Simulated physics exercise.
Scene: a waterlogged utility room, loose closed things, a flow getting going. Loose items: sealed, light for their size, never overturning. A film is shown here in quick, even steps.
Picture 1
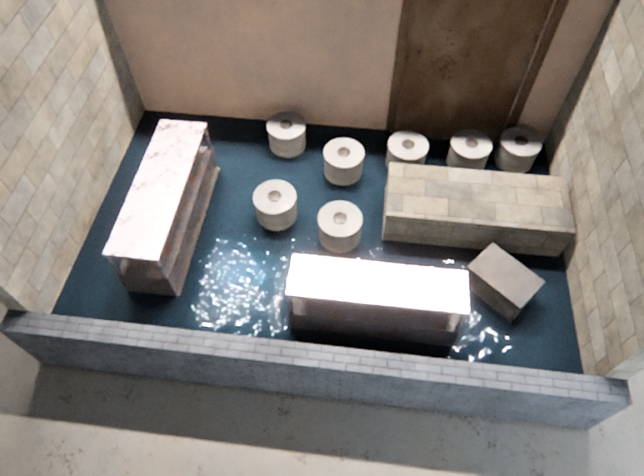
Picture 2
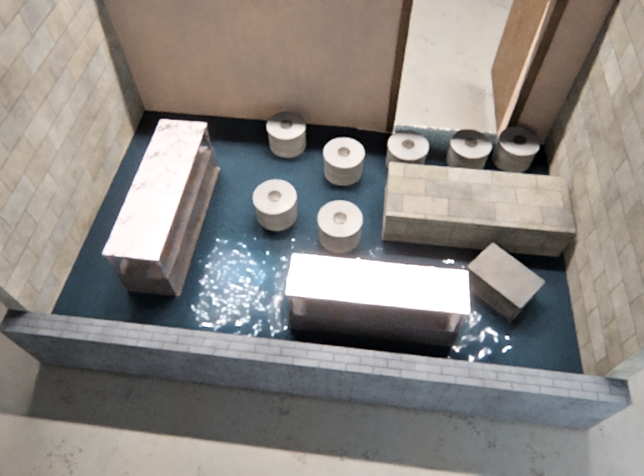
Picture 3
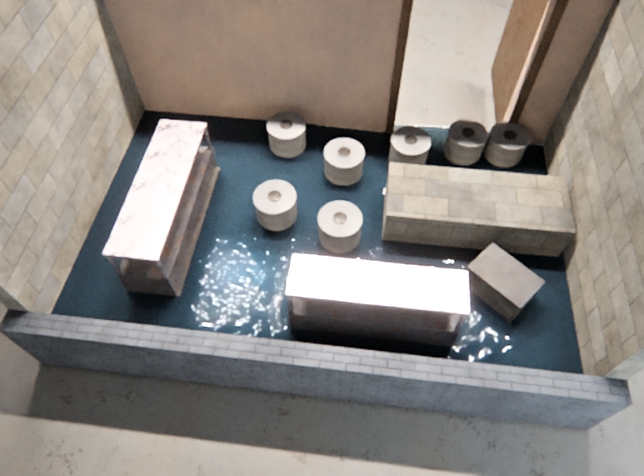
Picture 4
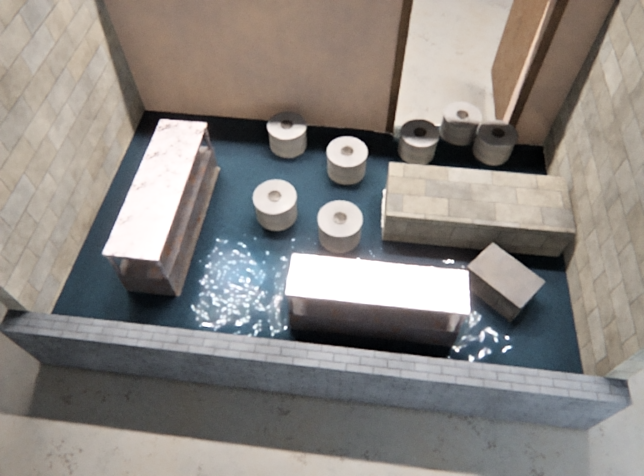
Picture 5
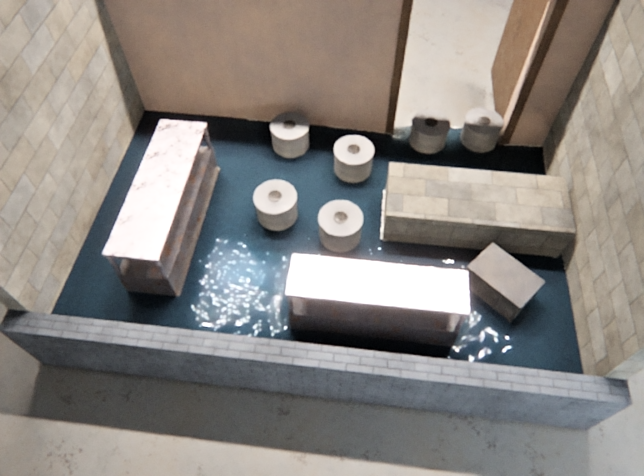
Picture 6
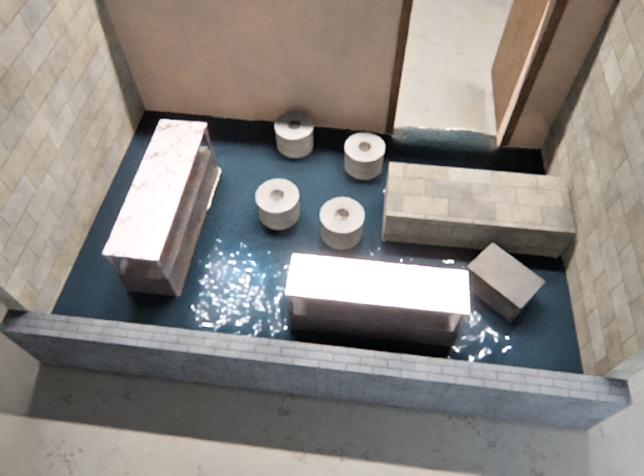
In the video, white cylindrical tubs float among stone blocks in a walled pool as a brown panel at the back gives way to an opening; three nearby tubs shift and leave through it, while others drift slightly right.
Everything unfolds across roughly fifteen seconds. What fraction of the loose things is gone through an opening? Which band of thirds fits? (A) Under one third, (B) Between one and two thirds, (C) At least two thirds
The answer is C.
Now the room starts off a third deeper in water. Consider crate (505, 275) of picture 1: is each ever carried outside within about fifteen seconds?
Observed result: Retained.
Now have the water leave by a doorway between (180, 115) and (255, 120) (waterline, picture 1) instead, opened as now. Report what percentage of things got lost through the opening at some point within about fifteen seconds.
Roughly 40 in a hundred.
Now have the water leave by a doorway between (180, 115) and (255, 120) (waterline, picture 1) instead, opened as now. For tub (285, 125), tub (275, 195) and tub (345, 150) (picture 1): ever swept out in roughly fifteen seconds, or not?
In order: Escapes, escapes, escapes.
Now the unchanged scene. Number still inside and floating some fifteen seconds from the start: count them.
Counted: 1.
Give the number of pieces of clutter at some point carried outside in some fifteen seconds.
7.
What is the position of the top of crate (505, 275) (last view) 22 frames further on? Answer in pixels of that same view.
Somewhere around pixel (465, 258).
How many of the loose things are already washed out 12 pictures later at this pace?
The number comes to 5.
A moment on, 3 of 8 are out; 5 afloat.
Next, 5 of 8 are out; 3 afloat.
Later, 7 of 8 are out; 1 afloat.
In the end, 7 of 8 are out; 1 afloat.
